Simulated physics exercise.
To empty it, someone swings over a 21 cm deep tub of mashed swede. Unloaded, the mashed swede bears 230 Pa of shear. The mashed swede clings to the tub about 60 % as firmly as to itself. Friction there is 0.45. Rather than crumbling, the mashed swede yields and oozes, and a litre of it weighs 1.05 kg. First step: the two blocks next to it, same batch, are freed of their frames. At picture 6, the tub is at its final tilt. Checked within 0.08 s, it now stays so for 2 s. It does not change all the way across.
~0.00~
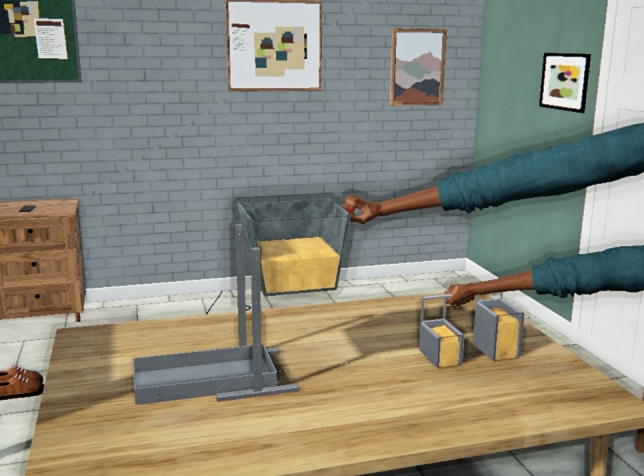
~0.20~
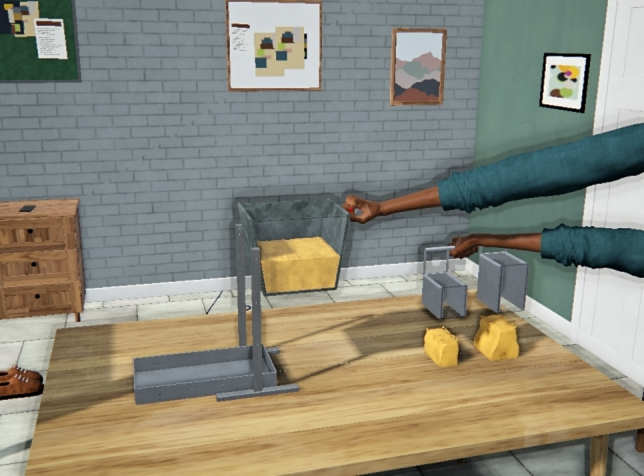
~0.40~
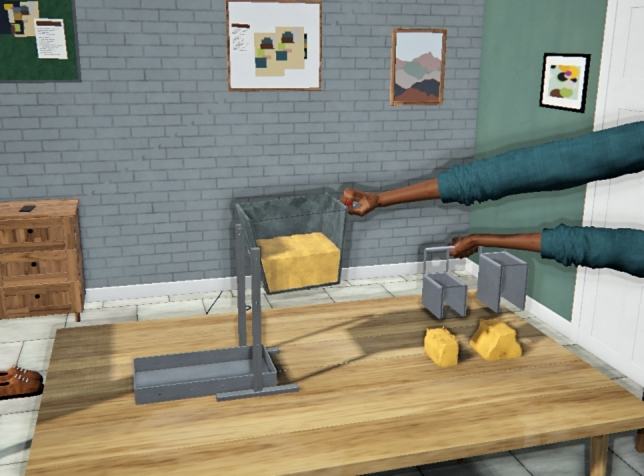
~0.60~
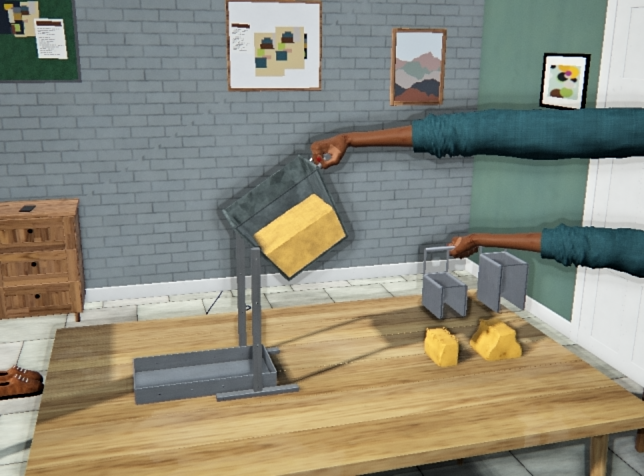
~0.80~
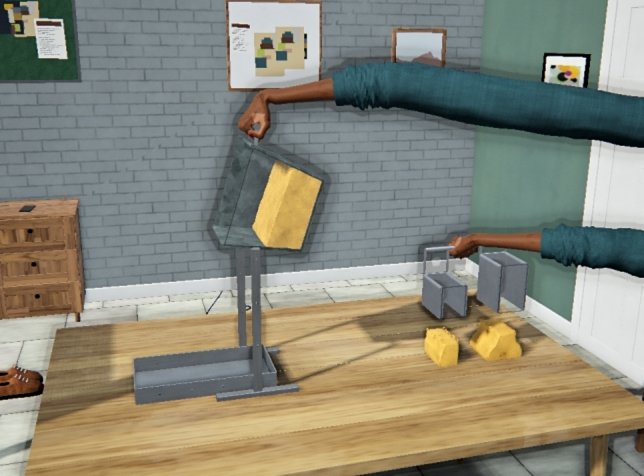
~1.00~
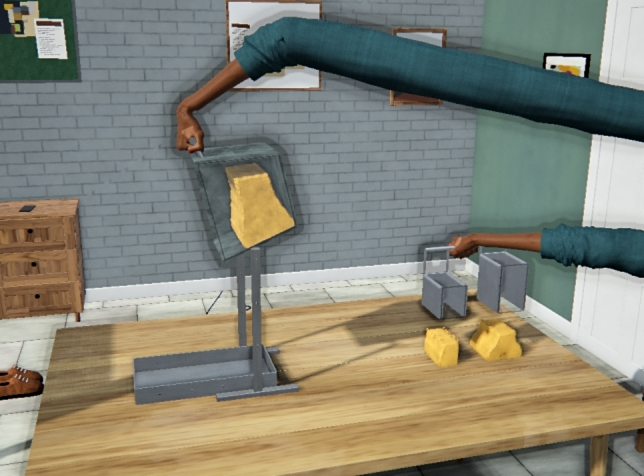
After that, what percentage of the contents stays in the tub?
0 %.
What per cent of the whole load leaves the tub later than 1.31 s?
Around 30 percent of the load.
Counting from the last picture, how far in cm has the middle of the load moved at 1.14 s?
Something like 10 cm, I'd say.
After 1.14 s, the tub is at 103 degrees and holds 81 %.
After 1.31 s, the tub is at 103 degrees and holds 31 %.
After 1.48 s, the tub is at 103 degrees and holds 2 %.
After 1.65 s, the tub is at 103 degrees and holds 0 %.
After 3.00 s, at the end, the tub is at 103 degrees and holds 0 %.
